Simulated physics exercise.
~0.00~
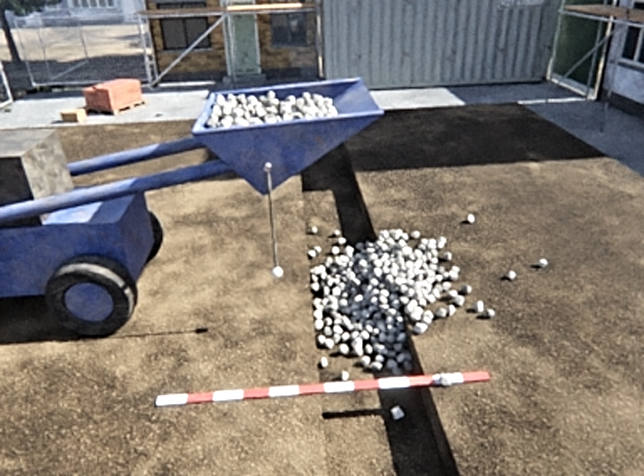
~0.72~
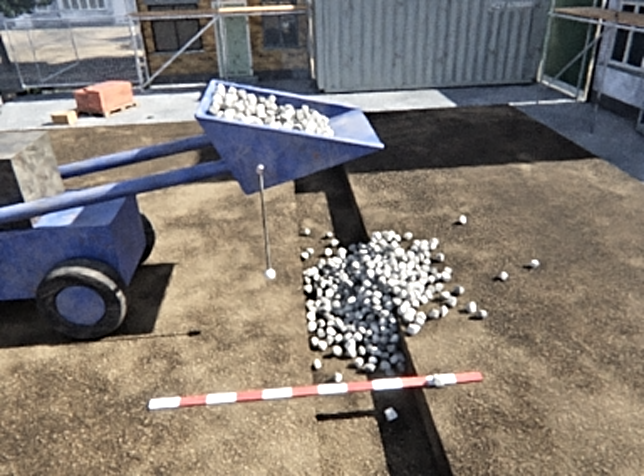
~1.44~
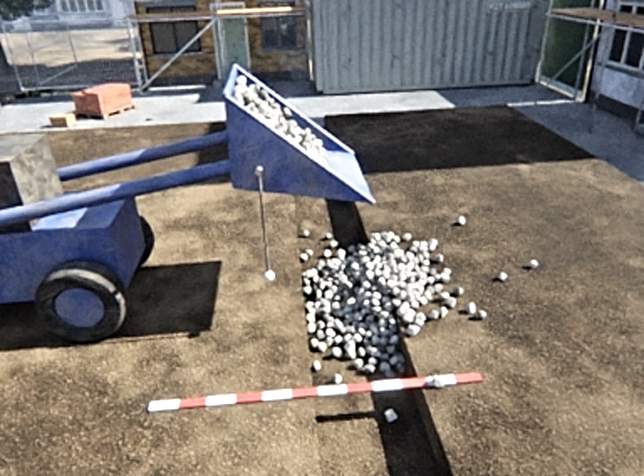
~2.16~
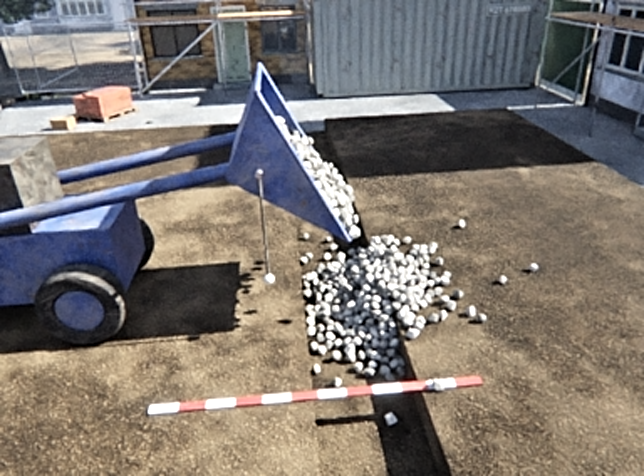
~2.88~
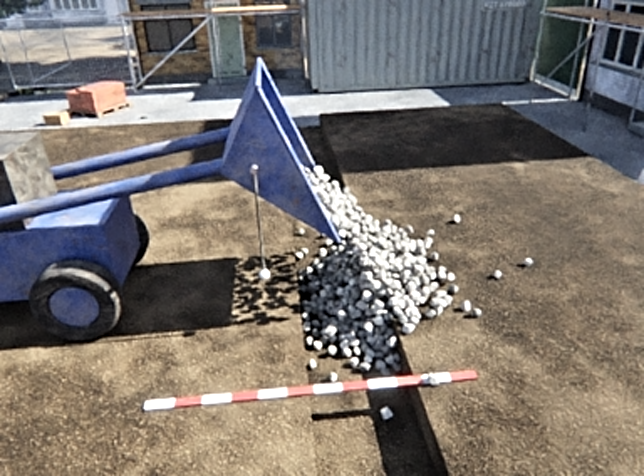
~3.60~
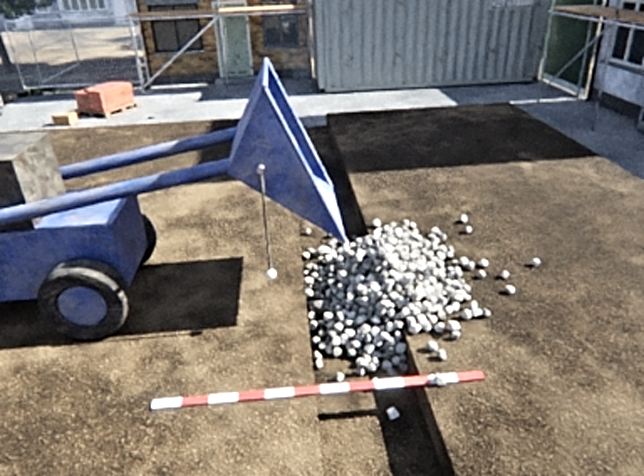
In this clip, a blue wheeled loader tilts its raised bucket steeply downward to the right, and its pale stones slide out onto a loose heap lying across a dark trench, leaving the bucket empty and still above a larger, wider pile behind a red-and-white staff.
